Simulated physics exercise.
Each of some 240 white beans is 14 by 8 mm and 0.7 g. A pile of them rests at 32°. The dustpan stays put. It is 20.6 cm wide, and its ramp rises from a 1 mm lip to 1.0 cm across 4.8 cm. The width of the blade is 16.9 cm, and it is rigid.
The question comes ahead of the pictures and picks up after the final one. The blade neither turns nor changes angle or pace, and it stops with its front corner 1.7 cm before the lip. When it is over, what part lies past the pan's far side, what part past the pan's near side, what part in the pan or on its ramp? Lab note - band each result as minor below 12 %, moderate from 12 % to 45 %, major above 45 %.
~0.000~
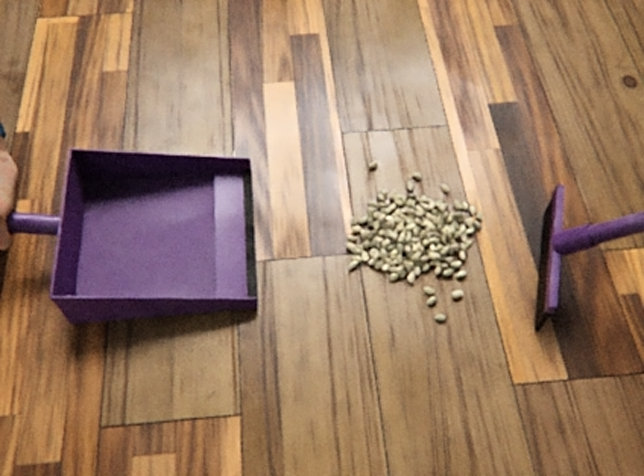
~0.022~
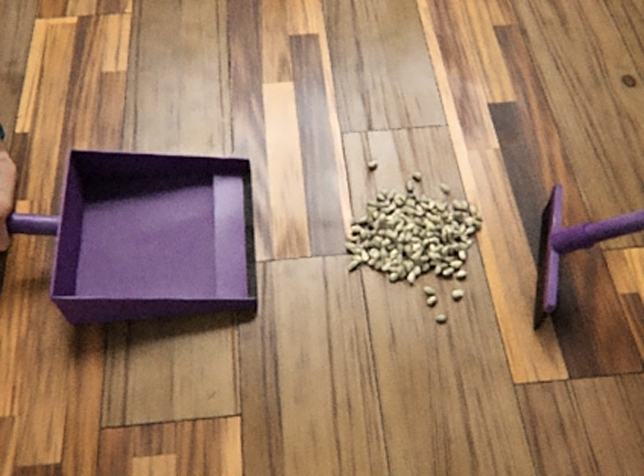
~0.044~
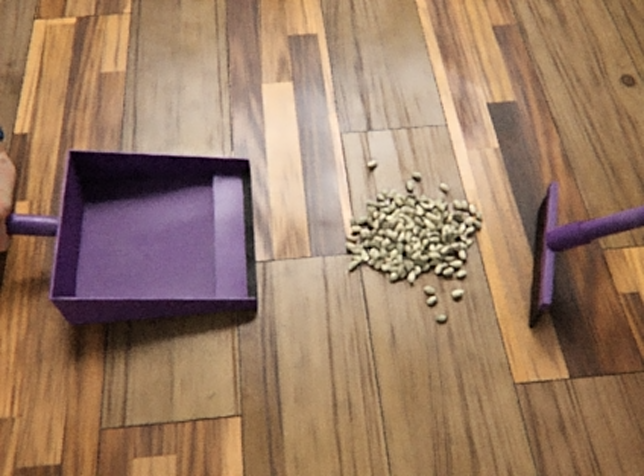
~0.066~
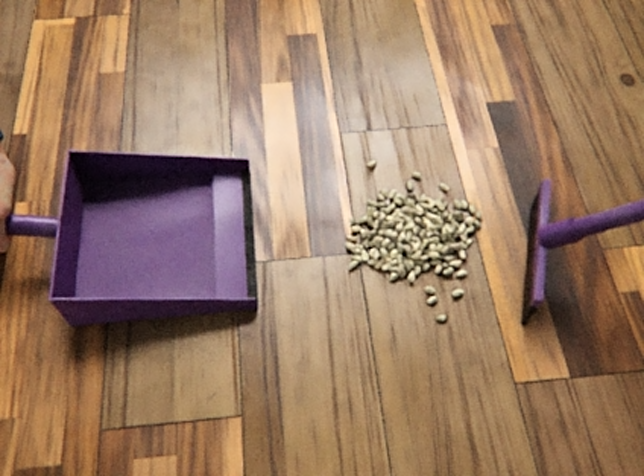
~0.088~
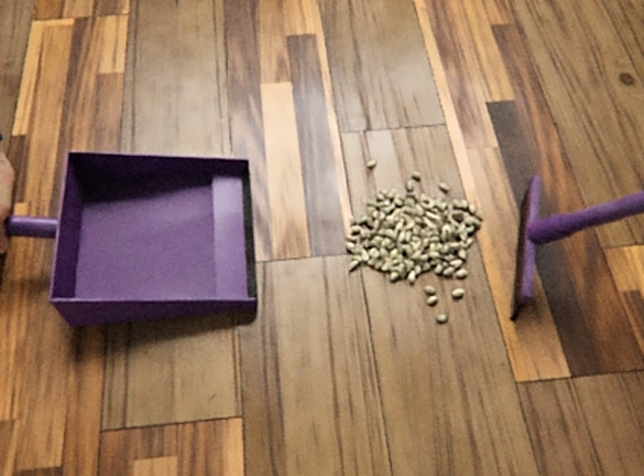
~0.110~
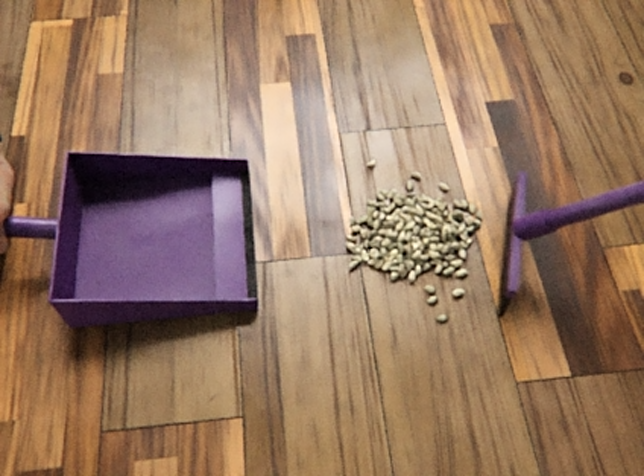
At the end, far side: A medium amount; near side: Only a little; pan: A medium amount.
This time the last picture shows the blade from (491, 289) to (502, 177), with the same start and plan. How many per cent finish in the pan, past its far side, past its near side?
Pan 50 % / far 30 % / near 5 %.
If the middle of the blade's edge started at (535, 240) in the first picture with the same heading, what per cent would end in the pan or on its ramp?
Roughly 25 percent would end up there.
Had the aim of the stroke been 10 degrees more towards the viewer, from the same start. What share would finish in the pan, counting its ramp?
It comes to roughly 30 in a hundred.
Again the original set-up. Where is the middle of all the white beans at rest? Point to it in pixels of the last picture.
Centre at rest: Approx. (251, 189) px.
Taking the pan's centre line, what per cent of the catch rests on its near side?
Around 20 in a hundred.
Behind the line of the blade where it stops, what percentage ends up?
About 15 percent.
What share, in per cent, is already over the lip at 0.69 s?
Over the lip: Approx. 30 %.
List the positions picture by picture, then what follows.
Blade from (550, 308) to (558, 193), moved 0.0 cm, 0 of the pieces shifted so far; middle of the pieces at (410, 232); pan at (152, 242), in the first frame.
Blade from (549, 307) to (557, 192), moved 0.2 cm, 0 of the pieces shifted so far; middle of the pieces at (409, 232), in the second frame.
Blade from (544, 305) to (552, 190), moved 0.7 cm, 0 of the pieces shifted so far; middle of the pieces at (409, 232), in the third frame.
Blade from (536, 302) to (544, 187), moved 1.7 cm, 0 of the pieces shifted so far; middle of the pieces at (409, 231), in the fourth frame.
Blade from (525, 298) to (534, 184), moved 3.0 cm, 0 of the pieces shifted so far; middle of the pieces at (409, 231), in the fifth frame.
Blade from (511, 293) to (520, 180), moved 4.6 cm, 0 of the pieces shifted so far; middle of the pieces at (409, 231); pan at (150, 245). The blade's pace is about 0.76 m/s, heading 26 degrees away from the viewer's side, in the sixth frame.
After 0.31 s, middle of the blade 17 cm from the lip; 0 % over the lip, far side 0 %, near side 0 %.
After 0.44 s, middle of the blade 8 cm from the lip; 0 % over the lip, far side 15 %, near side 5 %.
After 0.69 s, middle of the blade 4 cm from the lip; 30 % over the lip, far side 30 %, near side 5 %.
At rest (2.1 s), far side 30 %, near side 5 %, pan 30 %, in front of the lip or behind the blade 35 %.
